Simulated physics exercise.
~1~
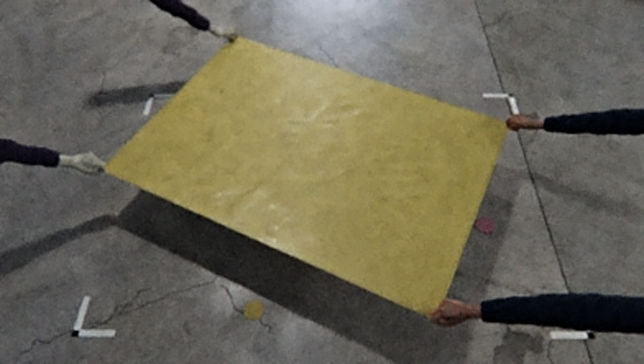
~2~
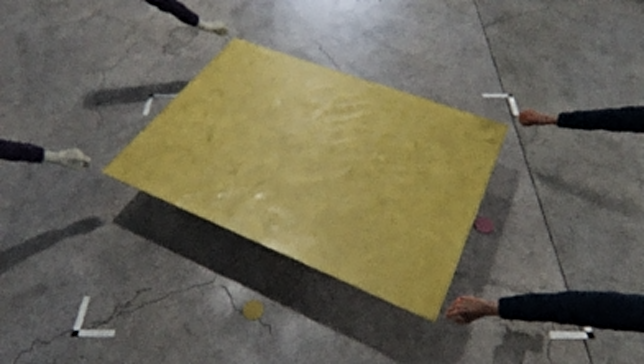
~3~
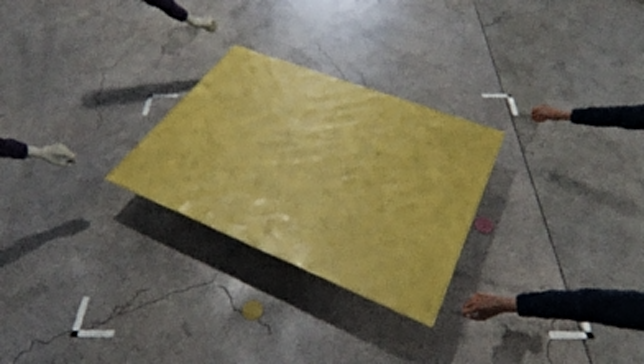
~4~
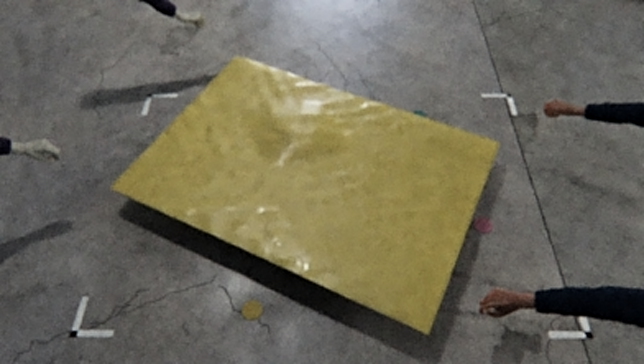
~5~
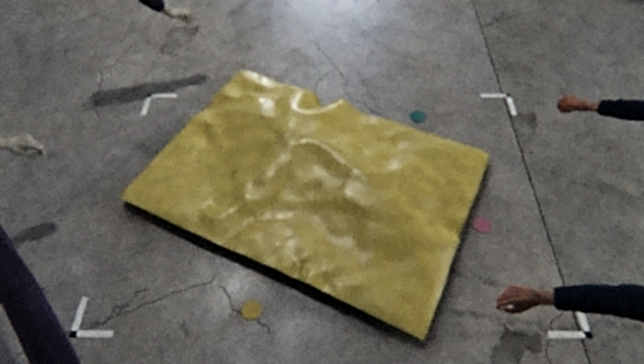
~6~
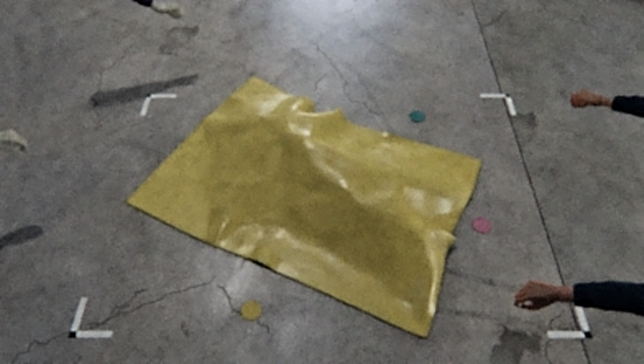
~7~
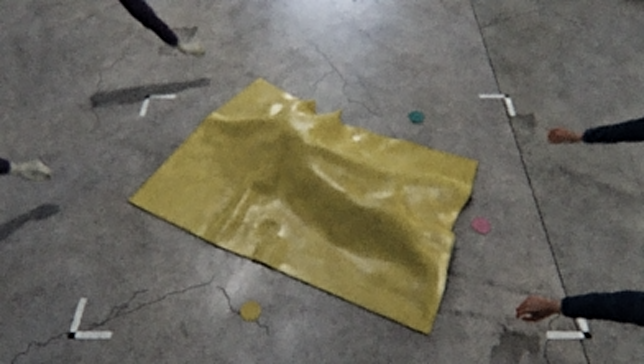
Four hands held a yellow tarp flat above a concrete floor and let go, and it sank down, rippling as it landed, and settled in raised folds over something underneath, with teal, pink and yellow discs still showing around it.
